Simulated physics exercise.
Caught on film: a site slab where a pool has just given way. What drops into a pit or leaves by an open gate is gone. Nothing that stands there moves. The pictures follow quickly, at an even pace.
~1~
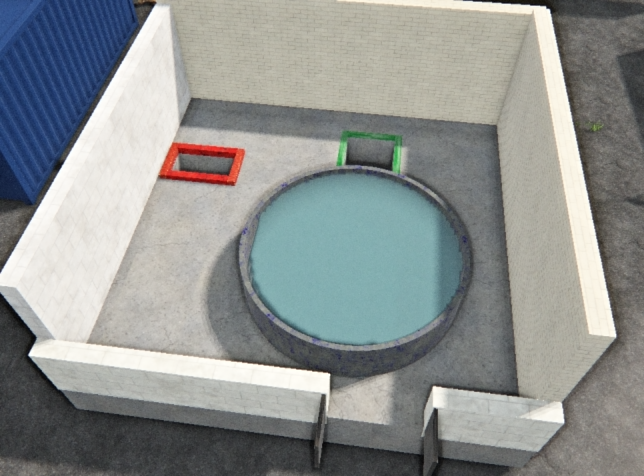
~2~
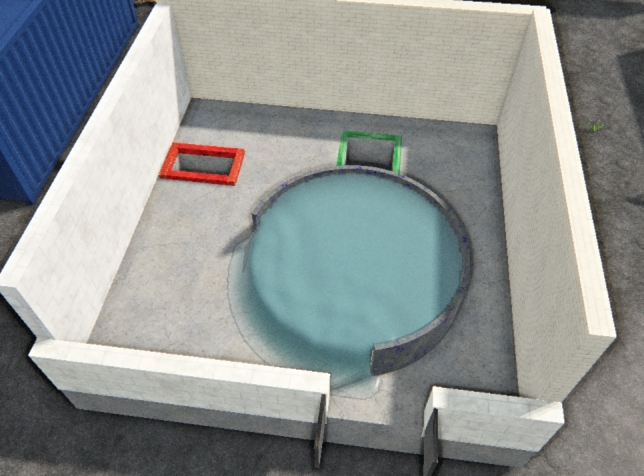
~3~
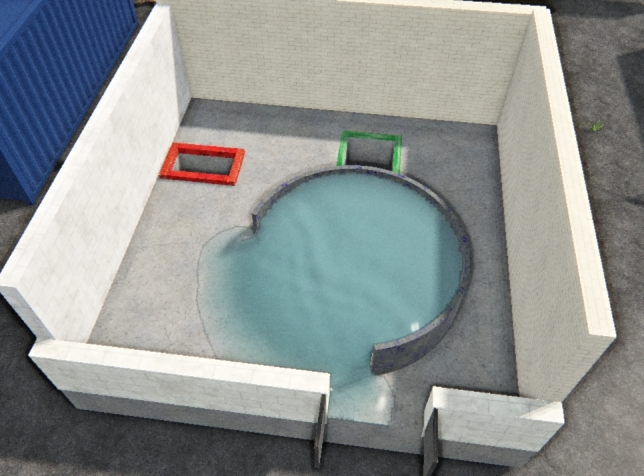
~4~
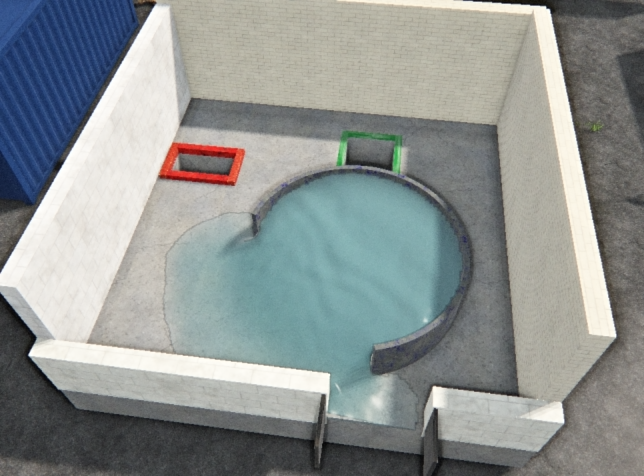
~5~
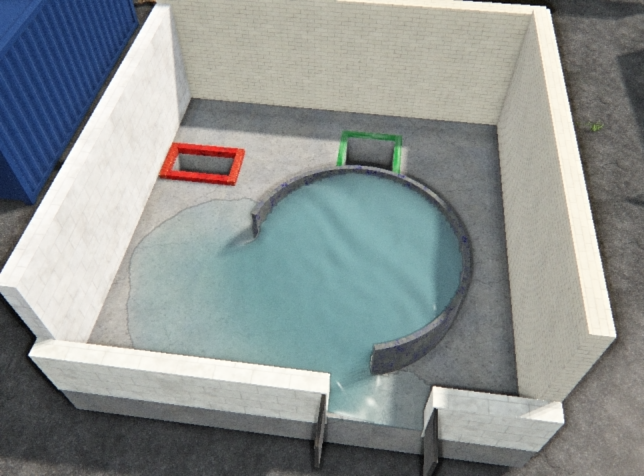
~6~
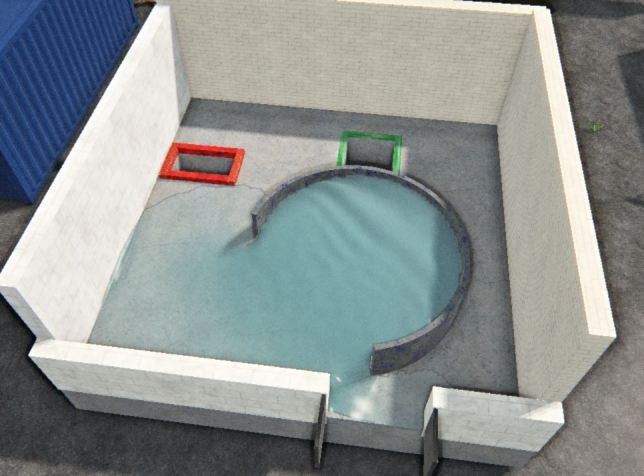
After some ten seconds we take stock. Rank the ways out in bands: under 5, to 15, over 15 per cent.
One by one: The gate takes more than 15 %; the red pit takes more than 15 %; the green pit takes between 5 and 15 %.
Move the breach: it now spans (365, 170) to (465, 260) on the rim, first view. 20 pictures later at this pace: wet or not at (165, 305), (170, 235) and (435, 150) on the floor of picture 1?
One after the other: Not flooded, free of water, awash.
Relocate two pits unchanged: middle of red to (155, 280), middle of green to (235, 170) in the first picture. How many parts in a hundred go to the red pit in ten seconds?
In per cent: Red 30.
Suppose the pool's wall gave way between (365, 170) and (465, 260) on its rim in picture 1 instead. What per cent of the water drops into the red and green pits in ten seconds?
In per cent: Red 4, green 40.
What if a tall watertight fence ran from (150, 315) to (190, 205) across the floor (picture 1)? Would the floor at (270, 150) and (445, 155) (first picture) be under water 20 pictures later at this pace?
As listed: Awash, no water.
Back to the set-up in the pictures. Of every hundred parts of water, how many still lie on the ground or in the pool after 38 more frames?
Roughly 62 per cent.
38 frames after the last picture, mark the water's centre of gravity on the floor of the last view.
Roughly at (294, 250).
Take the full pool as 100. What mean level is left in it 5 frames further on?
Close to 60 %.
A moment on, water covers 30 % of the floor; the gate 5 %, the red pit 0 %, the green pit 0 %.
Next, water covers 35 % of the floor; the gate 8 %, the red pit 0 %, the green pit 0 %.
Then, water covers 60 % of the floor; the gate 11 %, the red pit 8 %, the green pit 1 %.
Later, water covers 85 % of the floor; the gate 15 %, the red pit 18 %, the green pit 5 %.
In the end, water covers 95 % of the floor; the gate 19 %, the red pit 19 %, the green pit 9 %.
